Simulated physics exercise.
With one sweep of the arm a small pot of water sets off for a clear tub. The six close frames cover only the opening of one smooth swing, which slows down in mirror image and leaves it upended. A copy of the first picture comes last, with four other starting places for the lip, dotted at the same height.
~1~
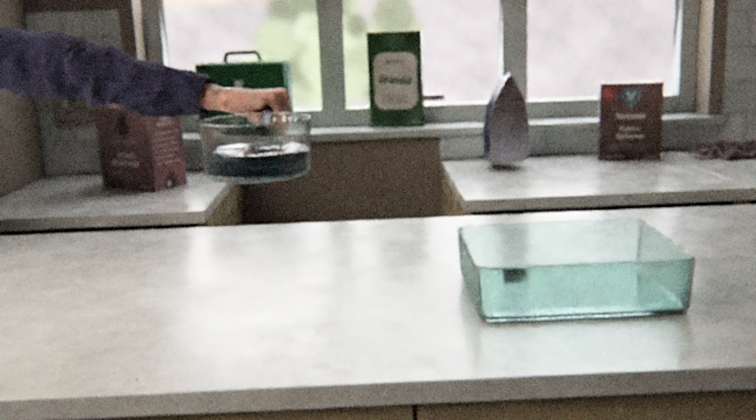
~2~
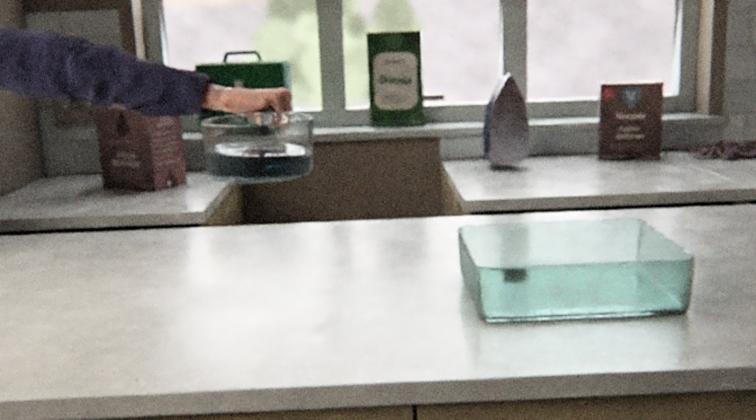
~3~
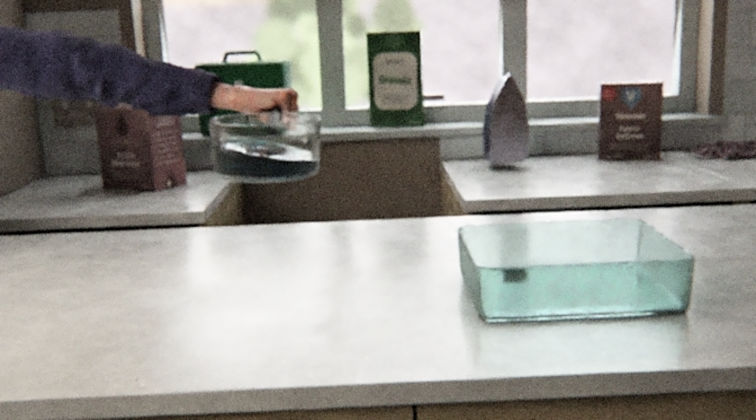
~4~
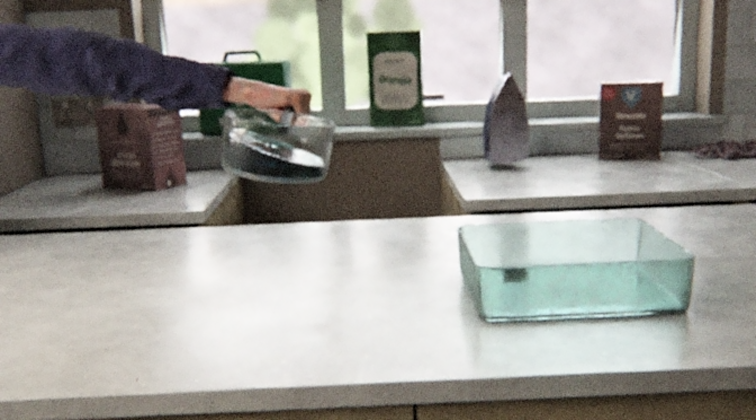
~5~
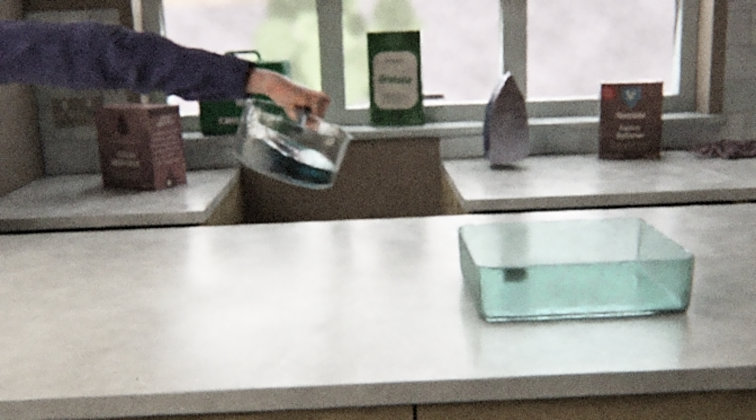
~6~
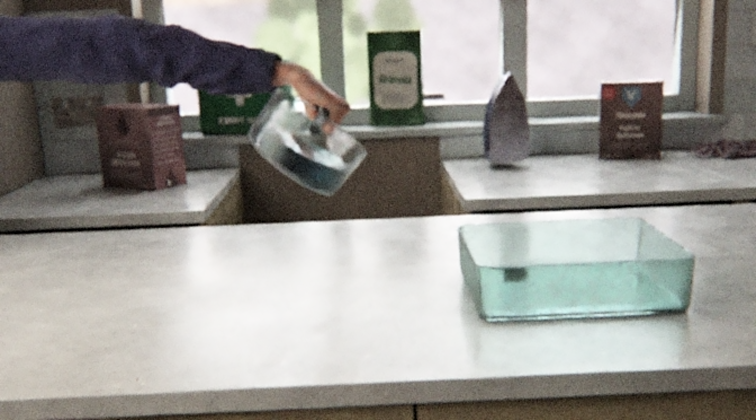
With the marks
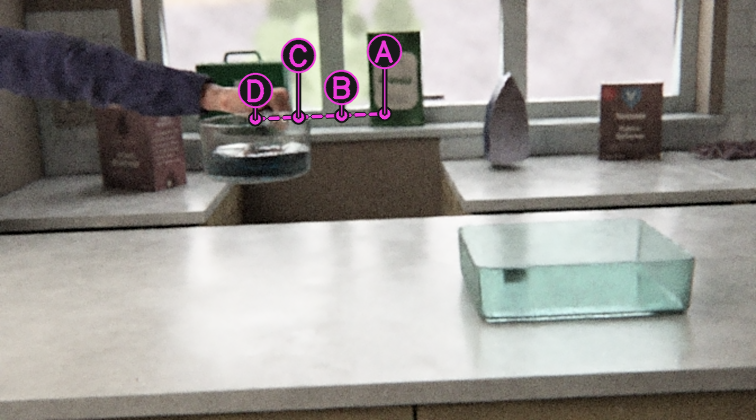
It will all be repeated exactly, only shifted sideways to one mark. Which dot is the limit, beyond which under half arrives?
Take B.
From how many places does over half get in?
Two of them.
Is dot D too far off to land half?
Yes.
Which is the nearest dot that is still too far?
It is C.
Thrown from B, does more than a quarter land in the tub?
Yes, it does.
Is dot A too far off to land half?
No, not at all.
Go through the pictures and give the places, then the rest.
Upright, lip at (308, 116); tub from (477, 320) to (689, 311); nothing has left yet, in the first frame.
Upright, lip at (310, 116); nothing has left yet, in the second frame.
Upright, lip at (318, 118); nothing has left yet, in the third frame.
Tipped about 9°, lip at (332, 124); nothing has left yet, in the fourth frame.
Tipped about 22°, lip at (350, 136); nothing has left yet, in the fifth frame.
Tipped about 39°, lip at (365, 152); nothing has left yet, in the sixth frame.
In magenta, A at (384, 113); B at (341, 115); C at (298, 117); D at (255, 118).
For dot A, about 76 % lands in the tub, 3 % falls short and 21 % goes beside or beyond.
For dot B, about 67 % lands in the tub, 18 % falls short and 15 % goes beside or beyond.
For dot C, about 20 % lands in the tub, 75 % falls short and 5 % goes beside or beyond.
For dot D, about 0 % lands in the tub, 99 % falls short.
